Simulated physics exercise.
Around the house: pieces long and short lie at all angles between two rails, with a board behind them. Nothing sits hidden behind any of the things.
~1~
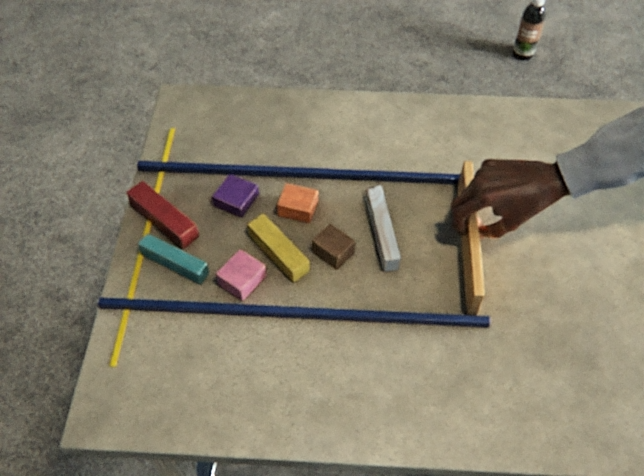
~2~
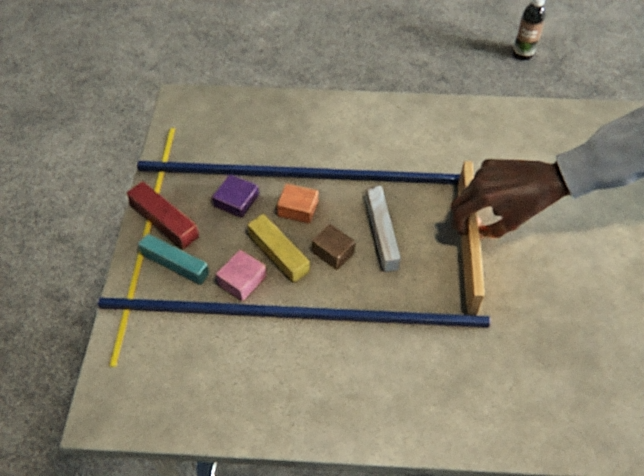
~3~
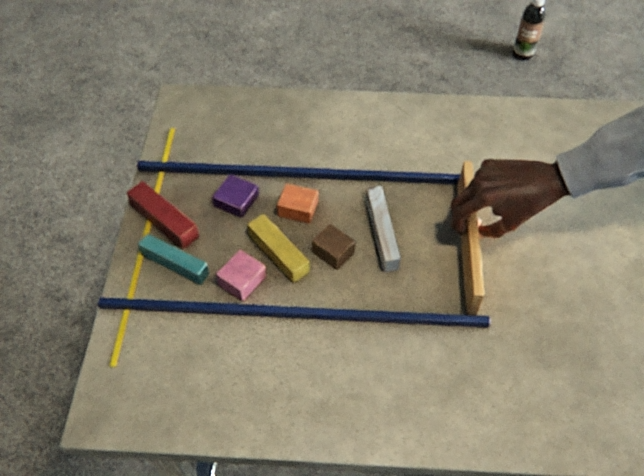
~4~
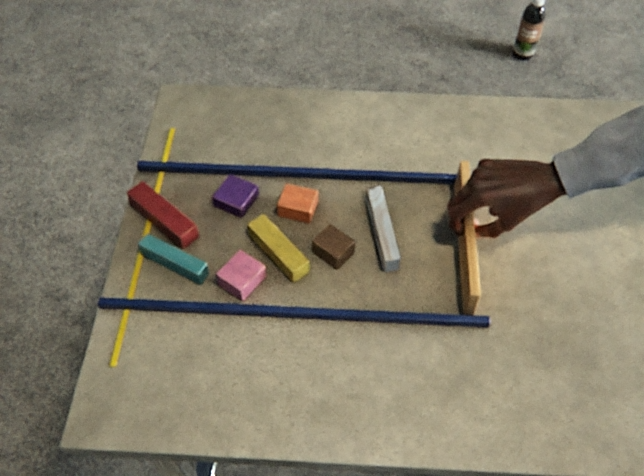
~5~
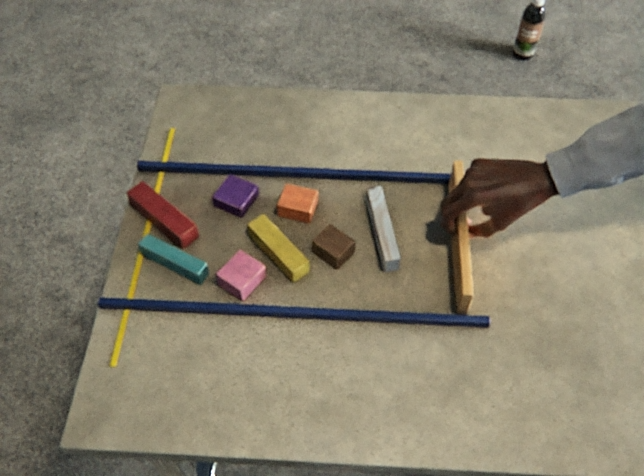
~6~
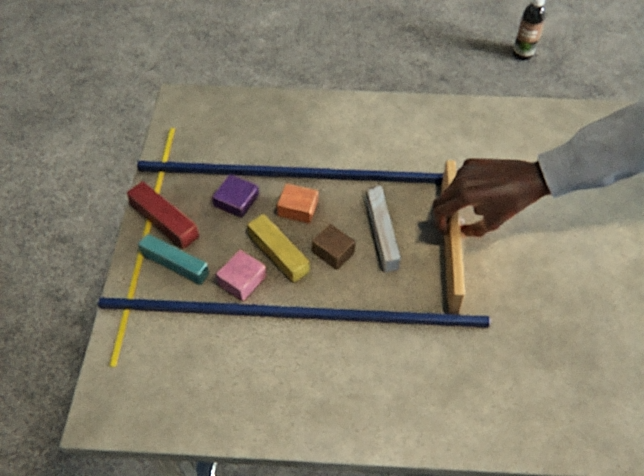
The video shows colored blocks and bars lying at various angles between two blue rails on a table, while a hand holds a wooden board at the right, keeps it still at first, then slides it slightly left.
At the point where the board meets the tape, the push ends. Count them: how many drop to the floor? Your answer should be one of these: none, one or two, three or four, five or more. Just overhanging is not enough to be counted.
The count is five or more.
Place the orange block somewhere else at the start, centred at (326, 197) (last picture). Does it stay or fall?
Placed there, it goes off the edge.
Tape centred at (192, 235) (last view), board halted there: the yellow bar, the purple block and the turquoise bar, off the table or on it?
This time the yellow bar does not drop; after it, the purple block does not drop; finally, the turquoise bar drops.
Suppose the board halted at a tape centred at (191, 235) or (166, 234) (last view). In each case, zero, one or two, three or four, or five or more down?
First place: Either one or two; second place: 3 or 4.
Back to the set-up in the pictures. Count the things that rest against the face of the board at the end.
At rest, 1 are in contact.
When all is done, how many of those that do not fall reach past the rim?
I count 0 overhanging.
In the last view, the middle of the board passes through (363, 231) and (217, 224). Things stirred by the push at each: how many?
The number moved is 2 and then 8.
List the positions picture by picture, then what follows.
The first frame shows red bar (163, 214); turquoise bar (174, 259); purple block (236, 196); board (470, 235); tape (146, 233).
The second frame shows turquoise bar (174, 259); board (470, 235).
The third frame shows purple block (236, 196); yellow bar (278, 248).
The fourth frame shows red bar (163, 214); orange block (298, 203).
The fifth frame shows turquoise bar (174, 259); pink block (241, 275).
The sixth frame shows red bar (163, 214); turquoise bar (174, 259); purple block (236, 196); board (452, 235); tape (146, 233).
Early on, none off yet; red bar at rest near (163, 214); turquoise bar at rest near (174, 259); purple block at rest near (236, 196).
Finally, the number that fall off is five or more; lost, brown block, orange block, yellow bar, pink block, purple block, turquoise bar and red bar.
